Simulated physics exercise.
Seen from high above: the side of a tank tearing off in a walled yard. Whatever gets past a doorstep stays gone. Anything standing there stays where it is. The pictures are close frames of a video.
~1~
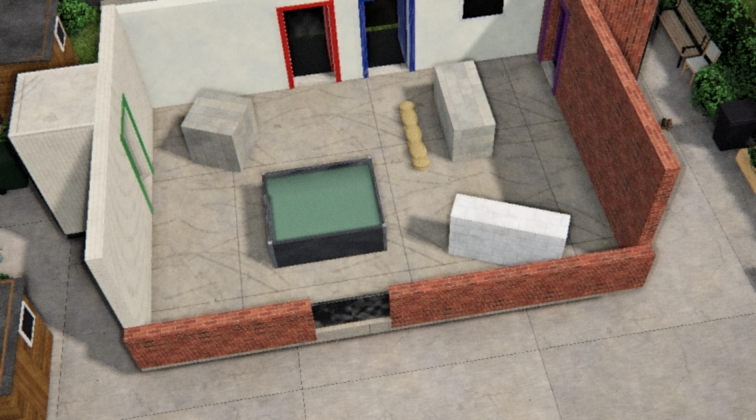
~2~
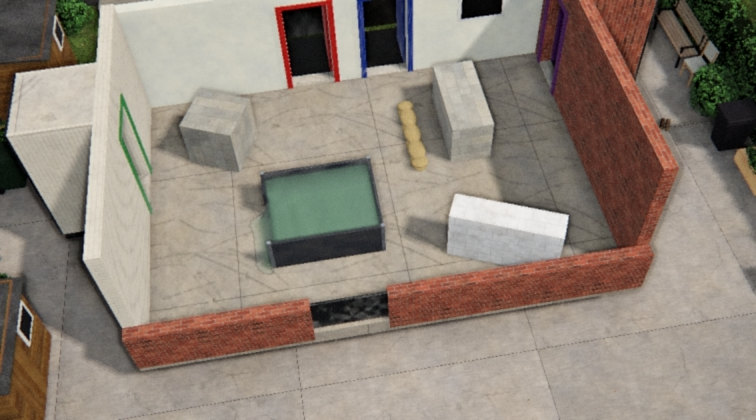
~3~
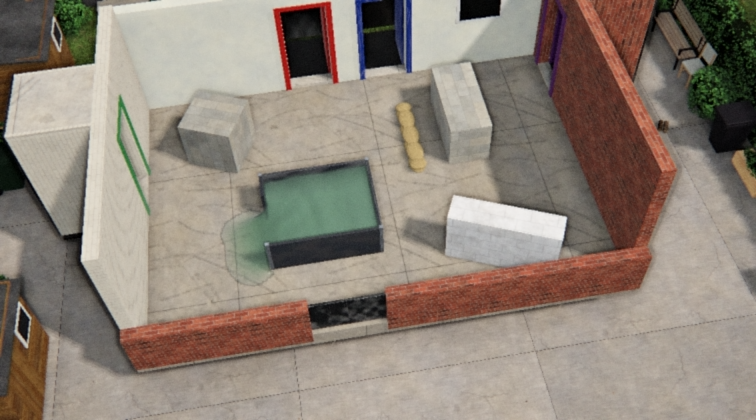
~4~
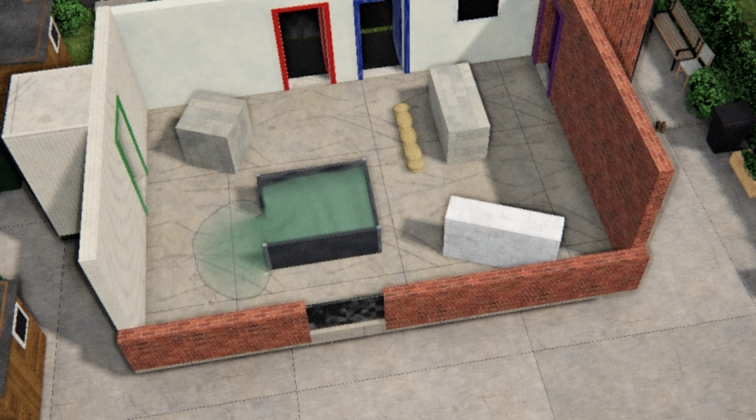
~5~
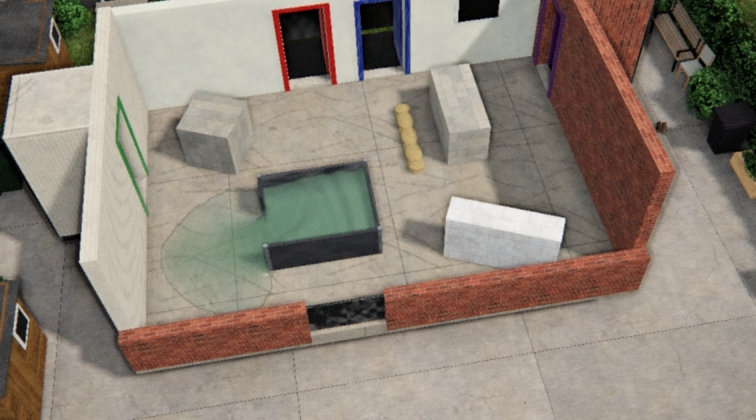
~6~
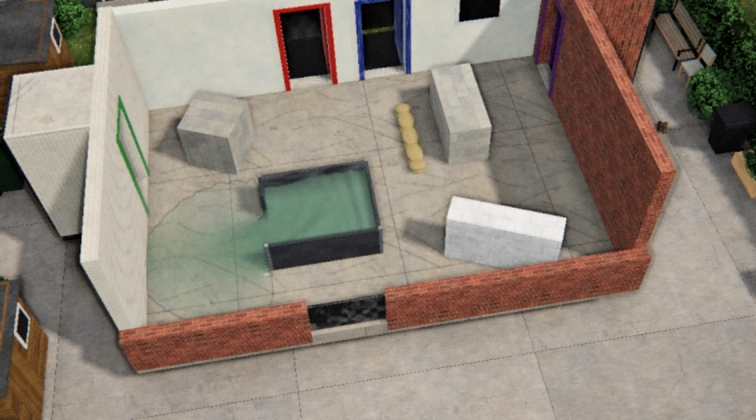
In a walled yard seen from above, a dark tank of green water sat still until its left side opened, and the water poured out and spread across the paving toward the left wall.
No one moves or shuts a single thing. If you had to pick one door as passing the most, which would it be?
I would pick the green door.
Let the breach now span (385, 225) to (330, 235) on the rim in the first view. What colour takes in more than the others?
Answer: The blue one.
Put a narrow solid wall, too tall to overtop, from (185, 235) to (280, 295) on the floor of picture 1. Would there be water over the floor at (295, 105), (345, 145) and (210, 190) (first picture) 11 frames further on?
Note: Spot 1 unwetted; spot 2 unwetted; spot 3 inundated.
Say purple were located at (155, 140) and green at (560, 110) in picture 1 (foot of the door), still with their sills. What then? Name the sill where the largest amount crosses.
The purple door.
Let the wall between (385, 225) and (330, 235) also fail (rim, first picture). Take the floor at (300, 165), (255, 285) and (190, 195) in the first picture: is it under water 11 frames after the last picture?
Listed as asked, the three spots end up still bare, wetted and still bare.
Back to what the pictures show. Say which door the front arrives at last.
Bringing up the rear is the purple-painted one.
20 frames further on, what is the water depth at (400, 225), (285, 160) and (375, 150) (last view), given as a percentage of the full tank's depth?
About 0, 0 and 0 percent, in that order.
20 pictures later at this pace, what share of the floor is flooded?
The answer is around 30 per cent.
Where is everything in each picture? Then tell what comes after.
The first picture shows the water tank at (322, 202) is whole and still.
In the second picture, water pours out at (271, 233) and has run to (268, 269).
In the third picture, water pours out at (270, 236) and has run to (229, 226).
In the fourth picture, the front is at (199, 239), out from the gap at (268, 237).
In the fifth picture, the front is at (167, 247), out from the gap at (269, 238).
In the sixth picture, water pours out at (270, 238) and has run to (148, 288).
A moment on, water covers 20 % of the floor; blue door not reached, red door not reached, purple door not reached, green door a trickle in.
Next, water covers 20 % of the floor; blue door not reached, red door not reached, purple door not reached, green door some in.
Then, water covers 30 % of the floor; blue door not reached, red door not reached, purple door not reached, green door some in.
Later, water covers 60 % of the floor; blue door wet at the sill, nothing in, red door wet at the sill, nothing in, purple door not reached, green door a lot in.
In the end, water covers 85 % of the floor; blue door wet at the sill, nothing in, red door wet at the sill, nothing in, purple door wet at the sill, nothing in, green door a lot in; the green door has let in the most.
